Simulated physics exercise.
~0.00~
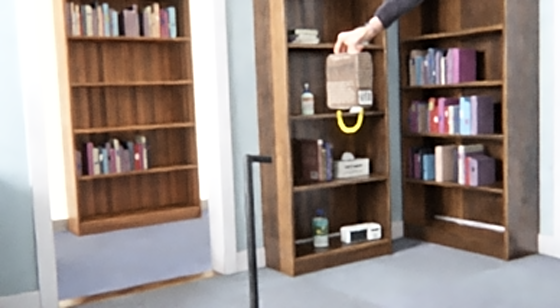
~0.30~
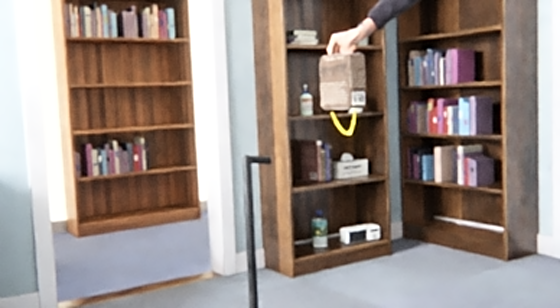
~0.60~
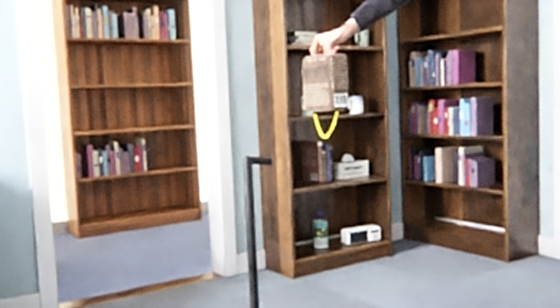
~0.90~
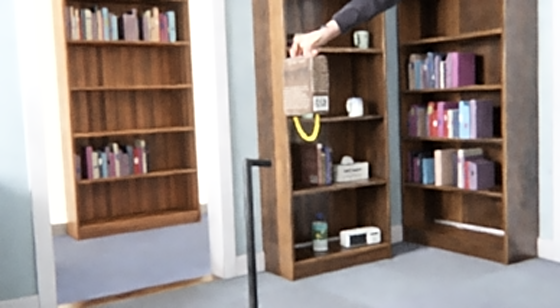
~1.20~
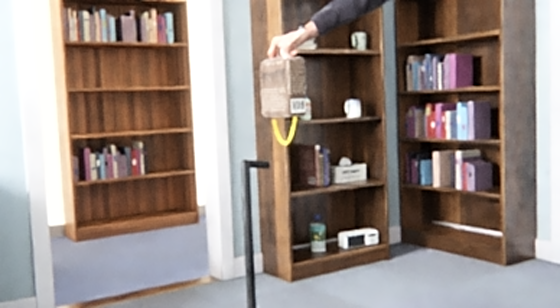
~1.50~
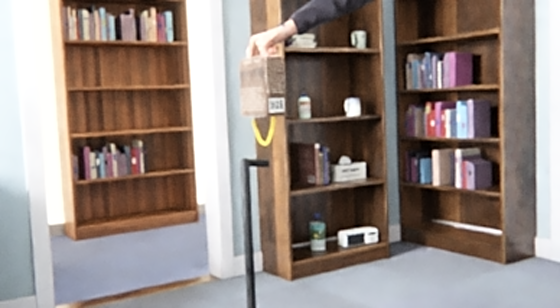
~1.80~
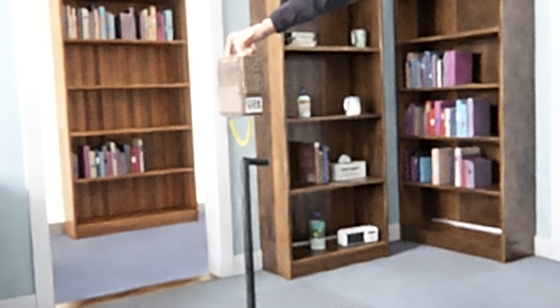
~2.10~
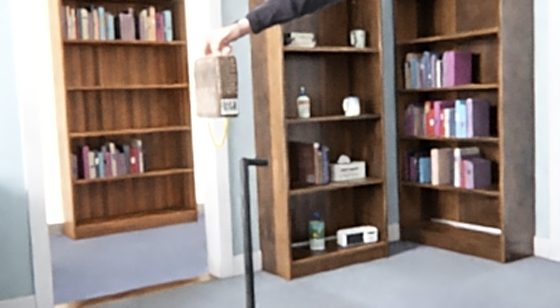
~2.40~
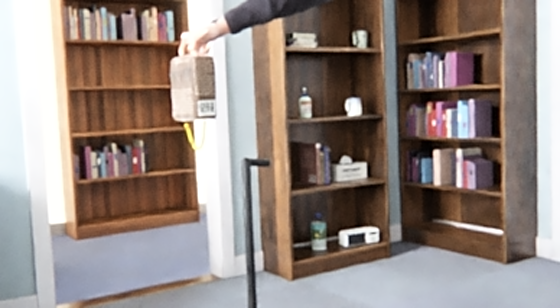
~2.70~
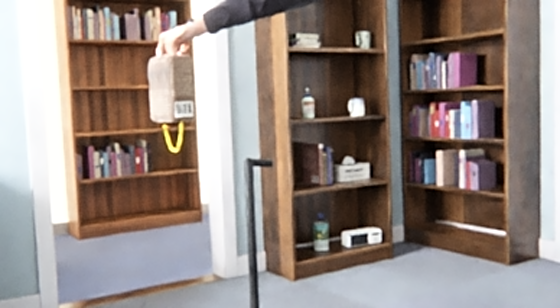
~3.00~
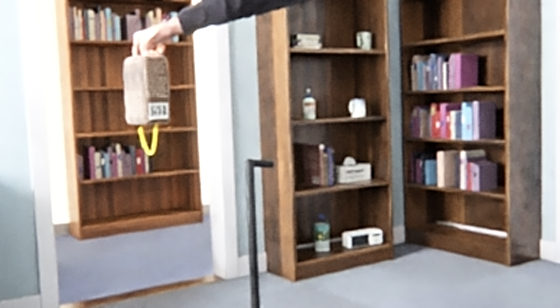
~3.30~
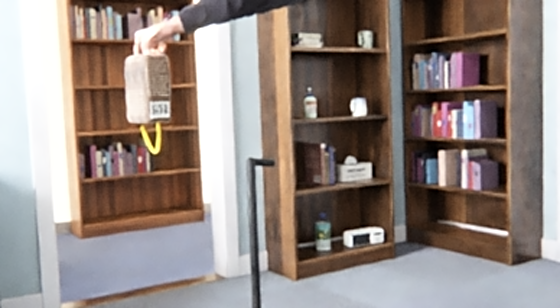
A hand carries a brown bag with a dangling yellow loop left past a post, clearing it.
